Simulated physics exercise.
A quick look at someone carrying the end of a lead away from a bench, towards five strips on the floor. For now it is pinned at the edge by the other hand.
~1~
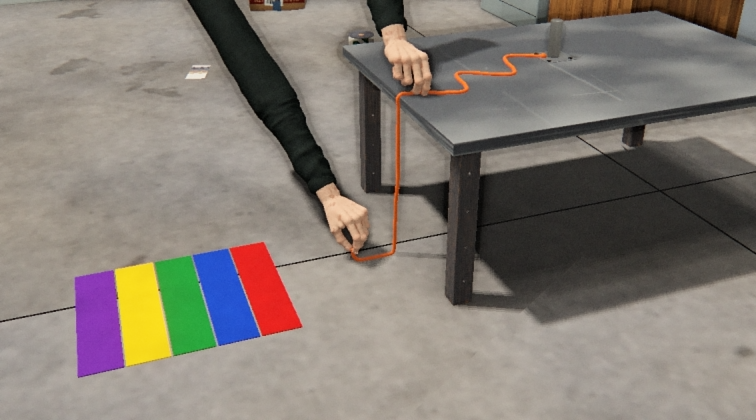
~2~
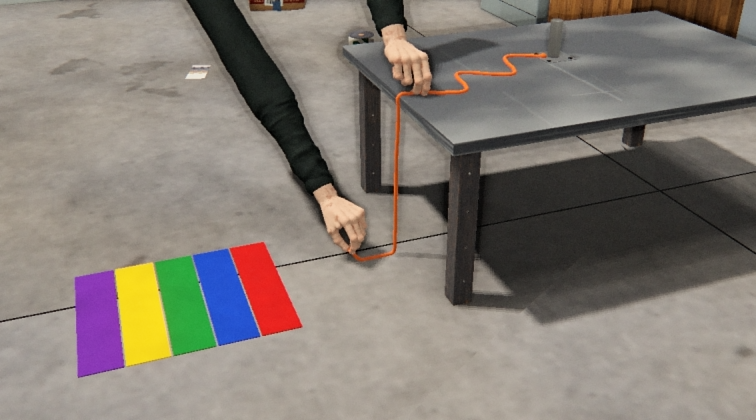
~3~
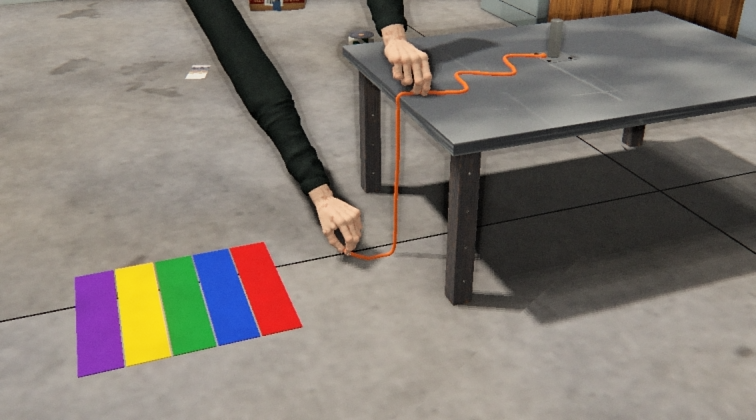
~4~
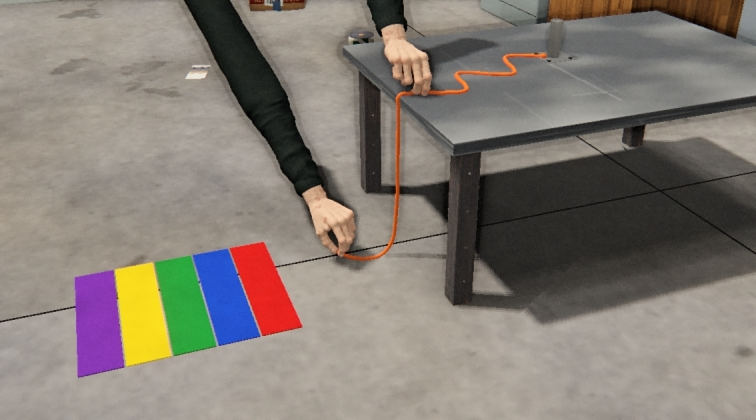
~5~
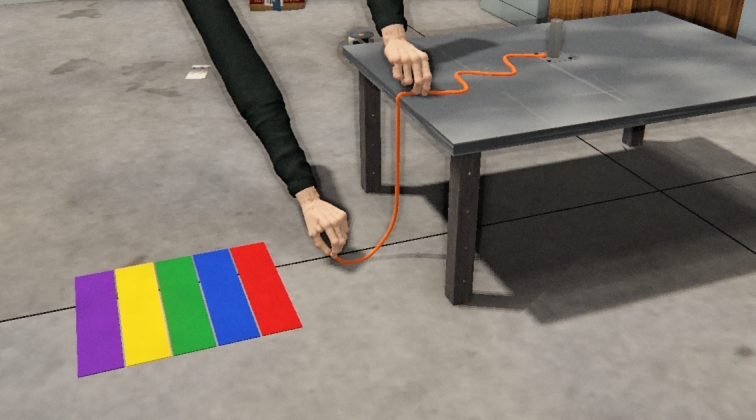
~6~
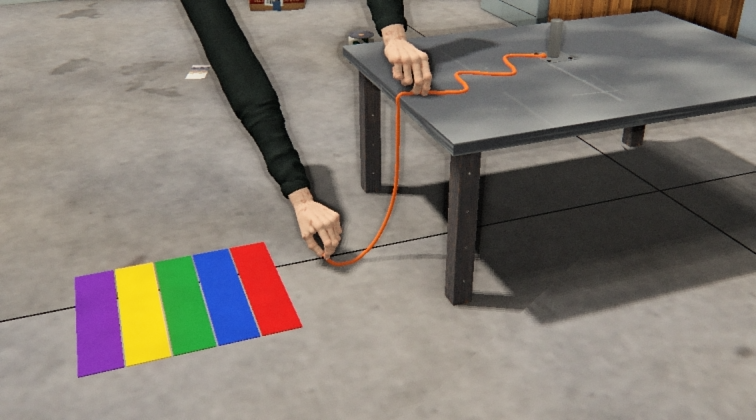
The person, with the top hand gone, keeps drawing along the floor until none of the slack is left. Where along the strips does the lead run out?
Over the yellow strip.
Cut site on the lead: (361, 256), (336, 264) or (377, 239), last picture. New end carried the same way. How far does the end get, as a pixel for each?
In order, it ends up near (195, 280), (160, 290) and (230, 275).
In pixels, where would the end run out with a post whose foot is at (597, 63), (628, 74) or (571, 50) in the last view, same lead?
Roughly (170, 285), (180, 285) and (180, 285), try by try.
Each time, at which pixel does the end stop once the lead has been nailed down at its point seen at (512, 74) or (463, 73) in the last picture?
Roughly (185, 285), then roughly (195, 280).
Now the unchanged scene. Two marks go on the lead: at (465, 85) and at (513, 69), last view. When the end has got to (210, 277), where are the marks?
They go to (392, 93) and to (483, 70).
Soon after, end near (210, 277); over blue.
Then, end near (162, 287); over green.
At full stretch, end near (132, 293); over yellow. It halts on the yellow strip.
